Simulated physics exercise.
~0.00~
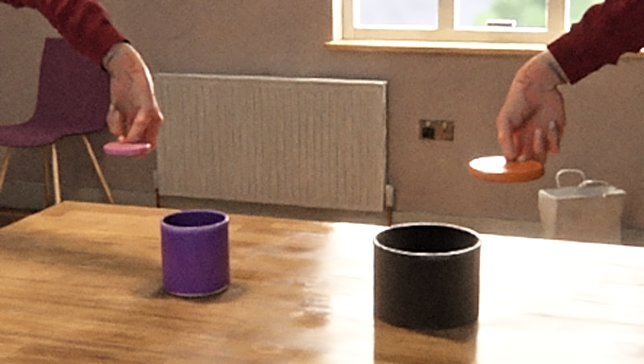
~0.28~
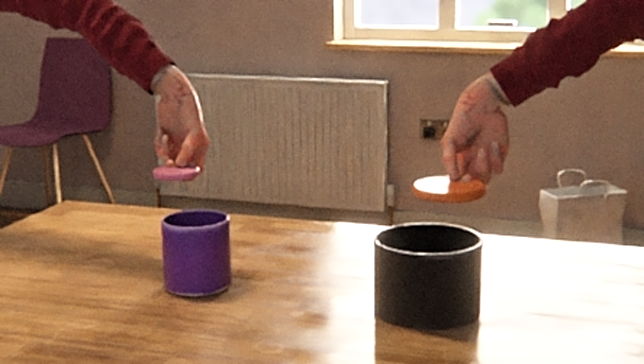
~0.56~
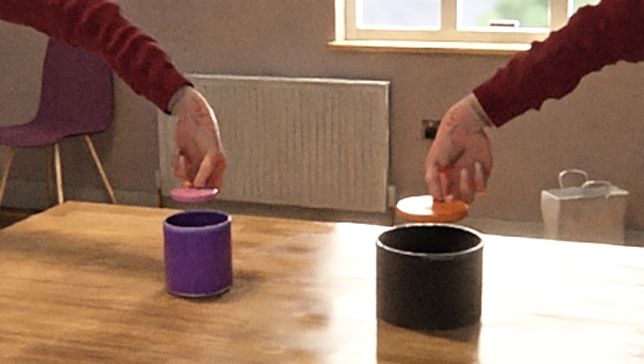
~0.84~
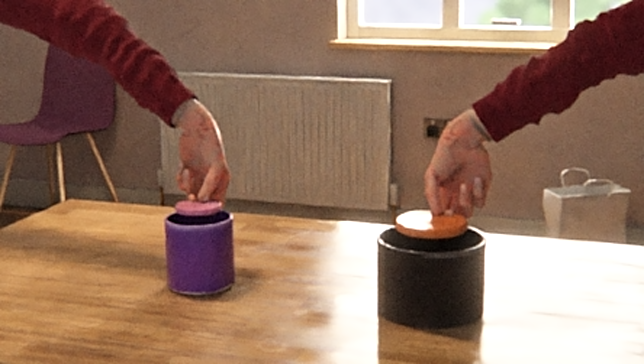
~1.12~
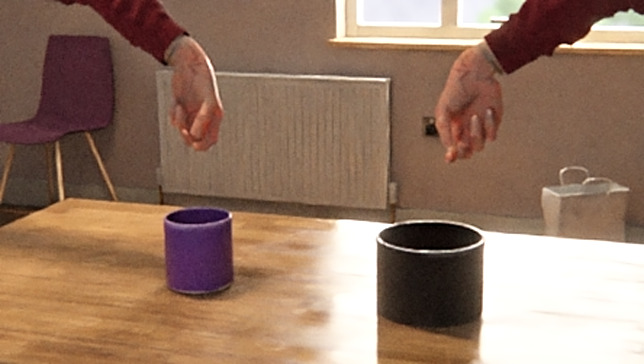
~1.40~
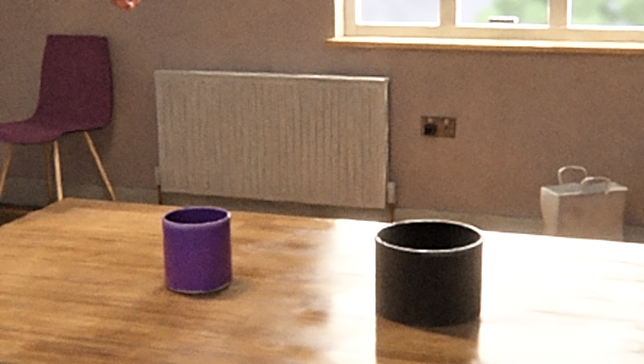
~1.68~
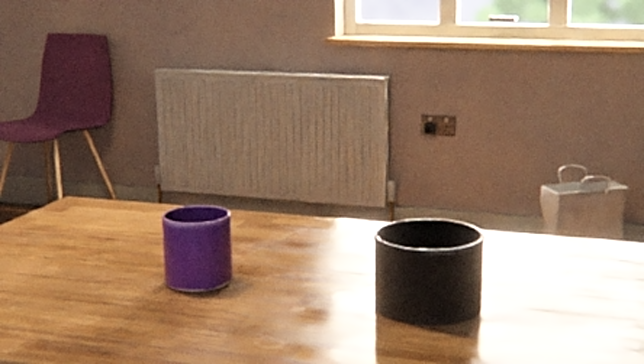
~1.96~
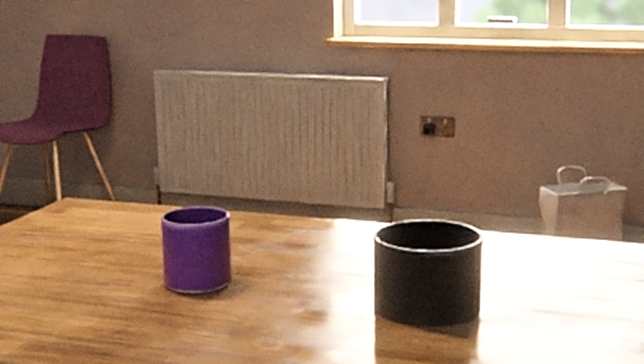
In a room with a radiator, a window and a purple chair at the left, a slightly swaying camera looks across a wooden table. A small purple container stands on the left and a wider black one on the right, both open at the top. Two hands in dark red sleeves hold a pink disc and an orange disc, bringing them inward and down over the containers. The discs reach the openings, the hands let go, and both discs drop inside. The hands withdraw, leaving the containers standing in place with neither disc visible.
